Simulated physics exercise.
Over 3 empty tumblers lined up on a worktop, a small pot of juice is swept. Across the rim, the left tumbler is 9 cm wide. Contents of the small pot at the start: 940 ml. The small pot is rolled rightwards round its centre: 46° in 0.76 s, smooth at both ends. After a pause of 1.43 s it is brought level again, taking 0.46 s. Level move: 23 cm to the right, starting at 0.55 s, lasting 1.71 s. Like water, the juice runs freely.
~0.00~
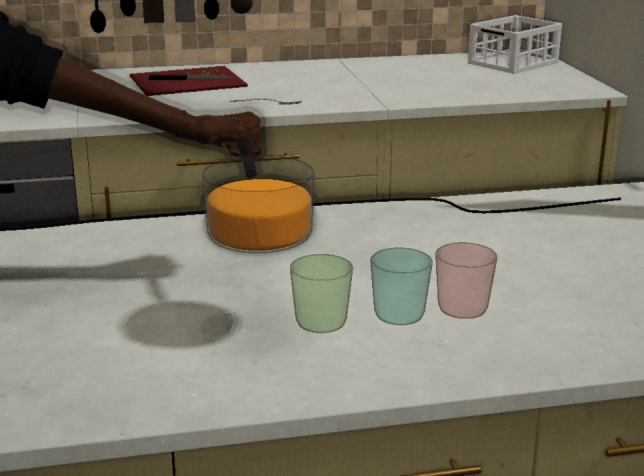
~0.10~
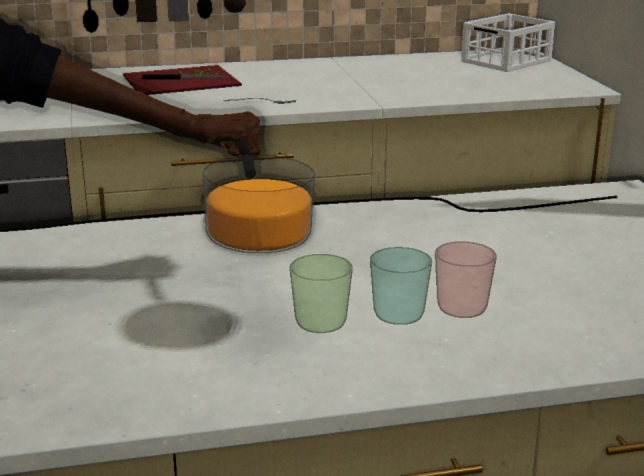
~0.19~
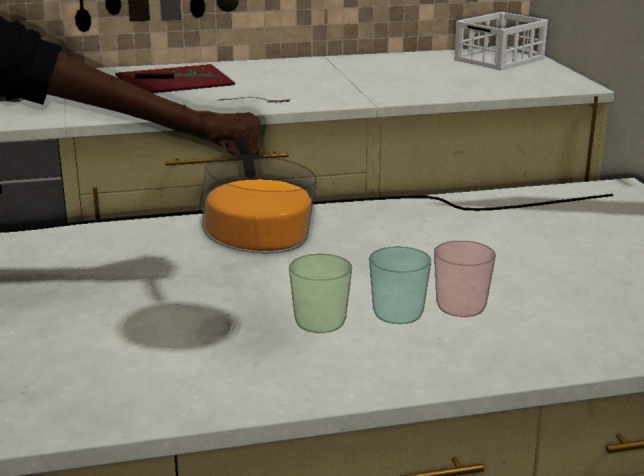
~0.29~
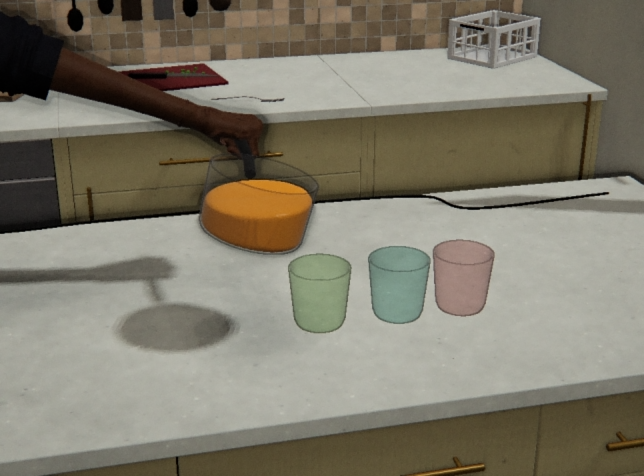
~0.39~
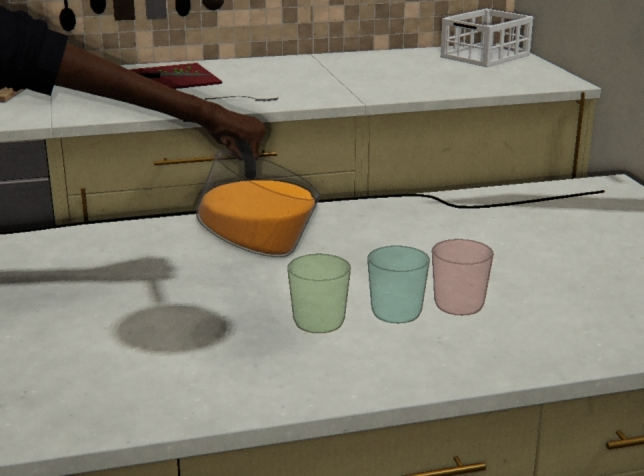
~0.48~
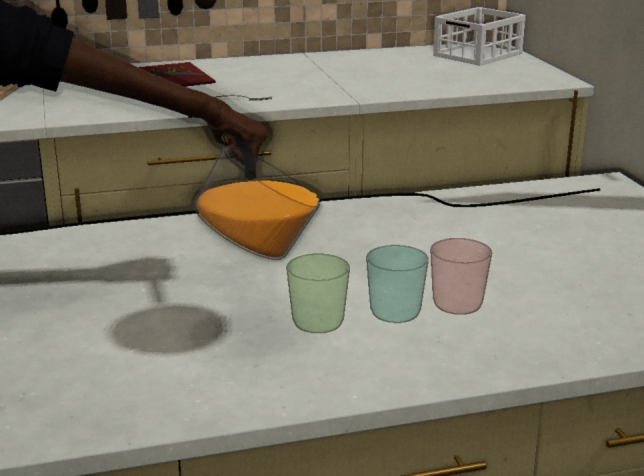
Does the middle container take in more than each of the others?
Yes - most goes into the centre one.
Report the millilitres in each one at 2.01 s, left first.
I'd put it at some 30 ml left, 160 ml in the middle and 70 ml right.
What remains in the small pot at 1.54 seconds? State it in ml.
590 ml.
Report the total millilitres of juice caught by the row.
If you add every vessel, it's close to 300 ml.
By 1.09 s the tilt is 46° and from the left they hold 25 ml, 50 ml, 0 ml, the small pot 685 ml, and 120 ml is on the worktop.
By 1.54 s the tilt is 46° and from the left they hold 25 ml, 160 ml, 0 ml, the small pot 590 ml, and 130 ml is on the worktop.
By 2.01 s the tilt is 46° and from the left they hold 25 ml, 160 ml, 65 ml, the small pot 520 ml, and 145 ml is on the worktop.
By 2.51 s the tilt is 9° and from the left they hold 25 ml, 160 ml, 110 ml, the small pot 490 ml, and 150 ml is on the worktop.
At rest from the left they hold 25 ml, 160 ml, 110 ml, the small pot 490 ml, and 150 ml is on the worktop.
